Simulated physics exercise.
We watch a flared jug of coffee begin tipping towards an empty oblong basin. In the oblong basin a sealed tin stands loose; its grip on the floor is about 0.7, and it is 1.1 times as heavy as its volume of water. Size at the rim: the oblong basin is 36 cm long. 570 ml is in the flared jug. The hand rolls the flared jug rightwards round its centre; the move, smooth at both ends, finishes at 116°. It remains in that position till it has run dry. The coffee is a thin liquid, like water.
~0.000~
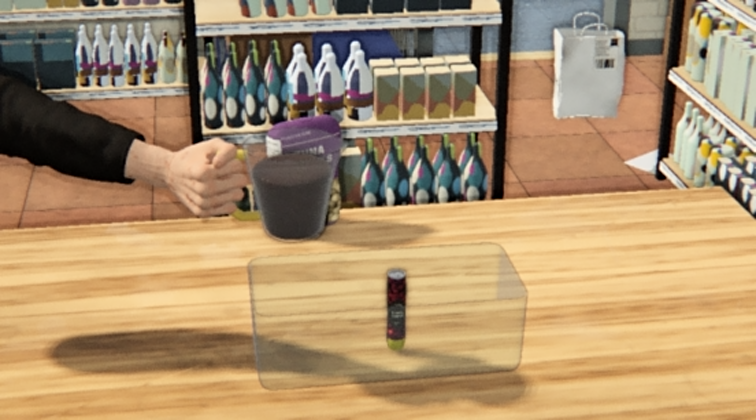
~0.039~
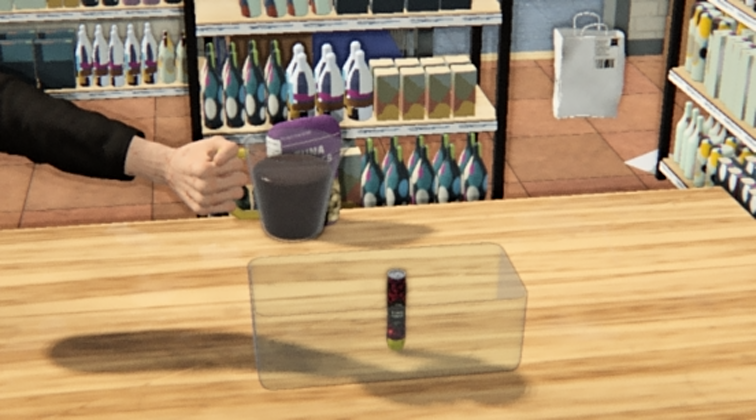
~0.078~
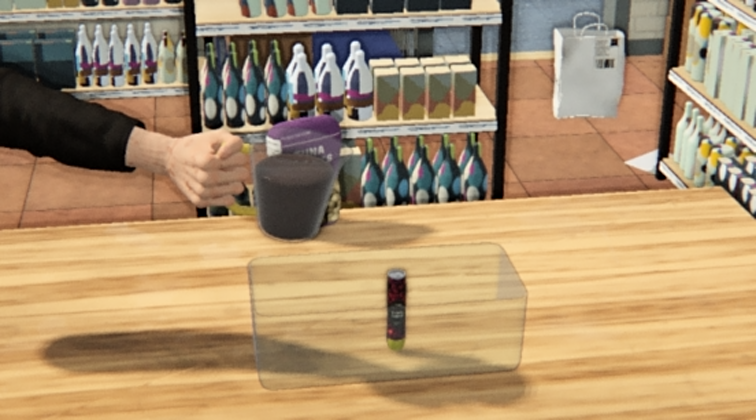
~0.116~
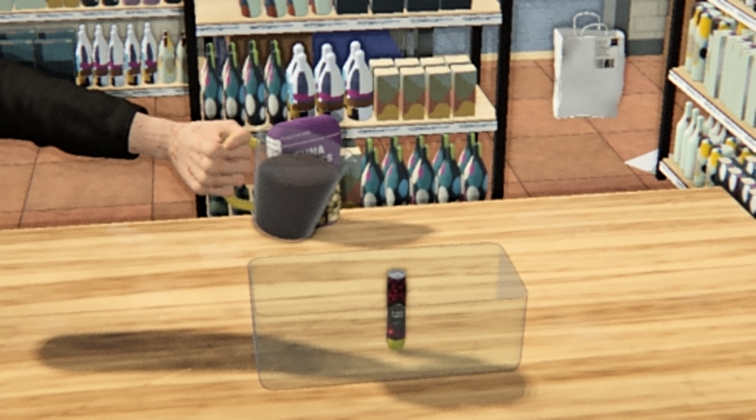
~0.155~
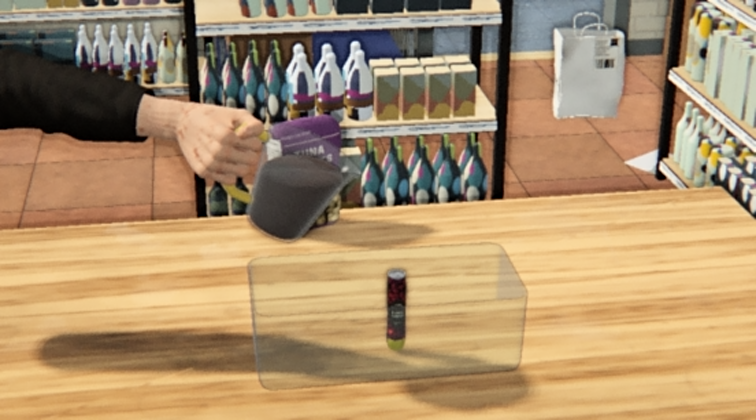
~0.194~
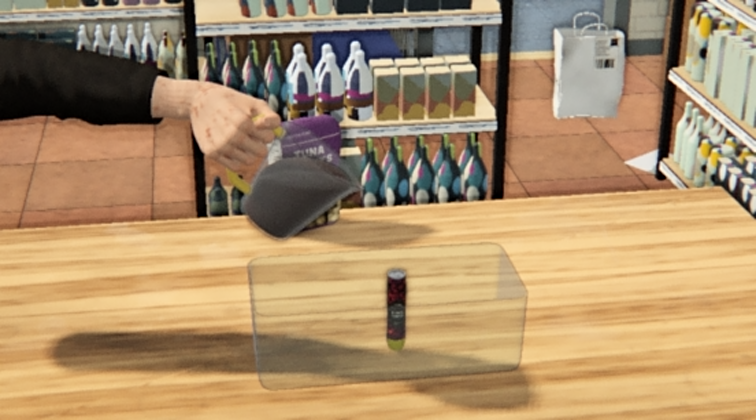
A hand in a black sleeve slowly tilted a flared jug of dark coffee to the right, above a wooden counter where a clear oblong basin sat near a small dark red tube.
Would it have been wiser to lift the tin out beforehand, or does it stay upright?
It should have come out; it tips over.
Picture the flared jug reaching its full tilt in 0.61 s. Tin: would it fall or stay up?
The tin tips over.
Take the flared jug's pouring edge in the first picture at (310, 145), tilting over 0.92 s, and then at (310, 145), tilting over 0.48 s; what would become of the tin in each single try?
Run one: It does not tip. Run two: It does not tip.
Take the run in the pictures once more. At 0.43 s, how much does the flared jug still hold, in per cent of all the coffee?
About 36 percent.
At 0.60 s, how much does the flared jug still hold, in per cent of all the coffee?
2 in a hundred, give or take.
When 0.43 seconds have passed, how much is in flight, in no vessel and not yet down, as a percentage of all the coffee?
Estimate: Some 28 % of the total.
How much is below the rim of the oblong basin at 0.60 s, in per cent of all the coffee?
92 per cent or thereabouts.
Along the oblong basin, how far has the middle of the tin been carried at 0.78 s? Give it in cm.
Close to 10 cm.
By 0.43 s the tilt is 113° and 36 per cent is still to pour; the tin stands where it began.
By 0.60 s the tilt is 116° and 2 per cent is still to pour; the tin leans 9°.
By 0.78 s the tilt is 116° and 0 per cent is still to pour; the tin lies on its side.
By 0.98 s the tilt is 116° and 0 per cent is still to pour; the tin lies on its side.
At rest the tin lies on its side.
